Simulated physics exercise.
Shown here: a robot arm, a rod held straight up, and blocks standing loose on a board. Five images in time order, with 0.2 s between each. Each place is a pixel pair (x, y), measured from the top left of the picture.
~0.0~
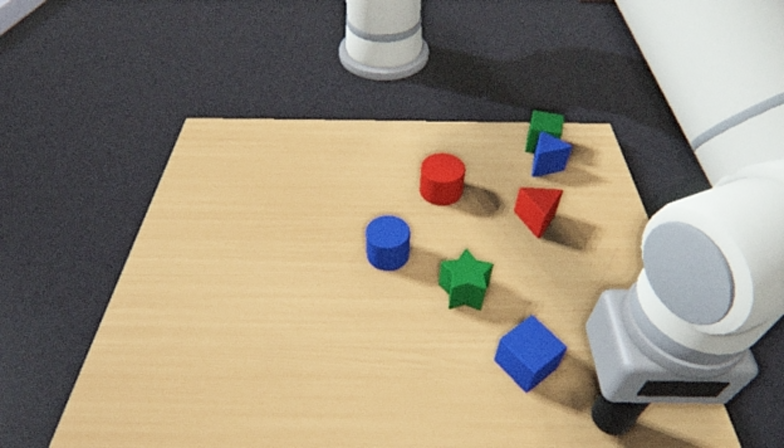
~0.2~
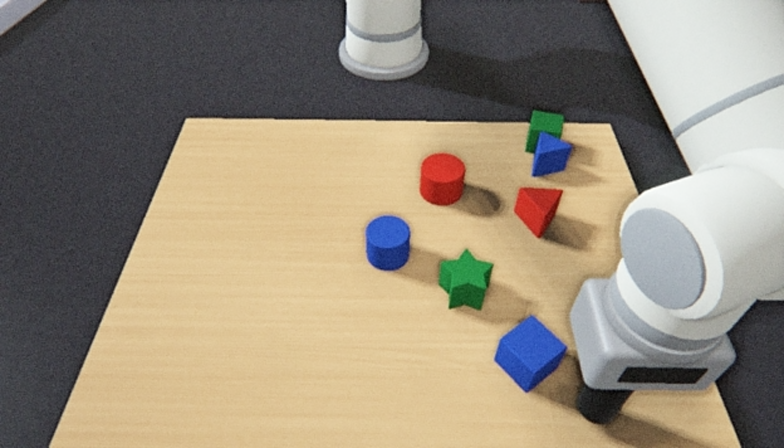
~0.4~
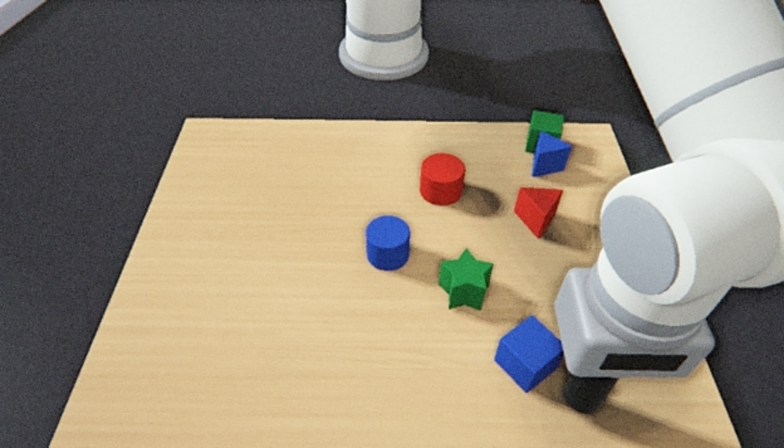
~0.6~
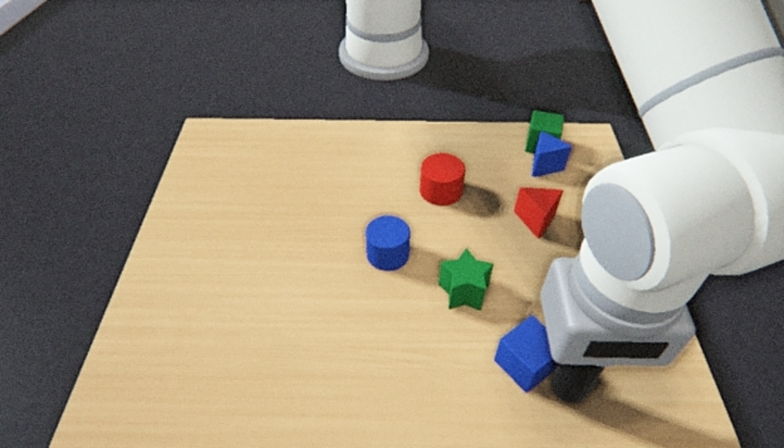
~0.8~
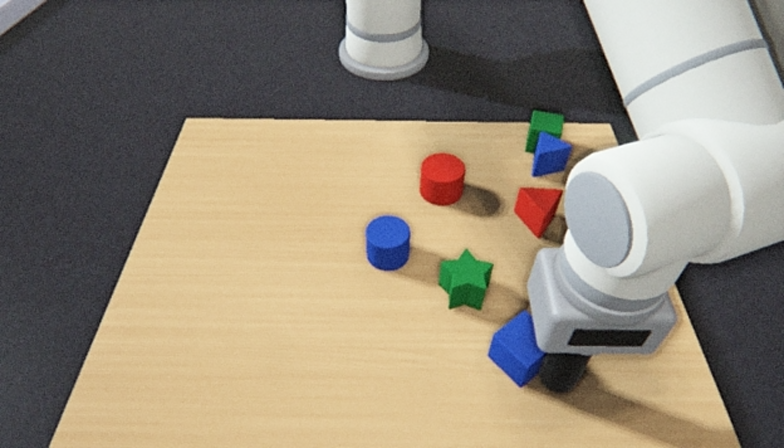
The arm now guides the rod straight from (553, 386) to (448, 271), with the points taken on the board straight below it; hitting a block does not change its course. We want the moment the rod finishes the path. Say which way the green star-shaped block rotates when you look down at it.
Viewed from above, clockwise.
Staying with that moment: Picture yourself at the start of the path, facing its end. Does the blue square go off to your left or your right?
Moves left.
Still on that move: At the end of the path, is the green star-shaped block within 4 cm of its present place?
I expect not.
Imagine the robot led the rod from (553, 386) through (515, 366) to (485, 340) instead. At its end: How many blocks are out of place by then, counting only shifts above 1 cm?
By the end, two blocks will have moved.
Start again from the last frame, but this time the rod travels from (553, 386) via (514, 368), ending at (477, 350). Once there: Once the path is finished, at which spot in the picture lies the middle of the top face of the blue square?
In the picture, it is at (464, 293).
On the path given first. One third of the way, rod (518, 334); green star-shaped block (456, 259); blue square (484, 303), turned 25° anticlockwise.
Two thirds of the way, rod (482, 296); green star-shaped block (440, 249), turned 60° clockwise; blue square (446, 284), turned 60° anticlockwise.
At the end, rod (449, 262); blue circular block (373, 228); green star-shaped block (412, 235), turned 30° clockwise; blue square (436, 282), turned 80° anticlockwise.
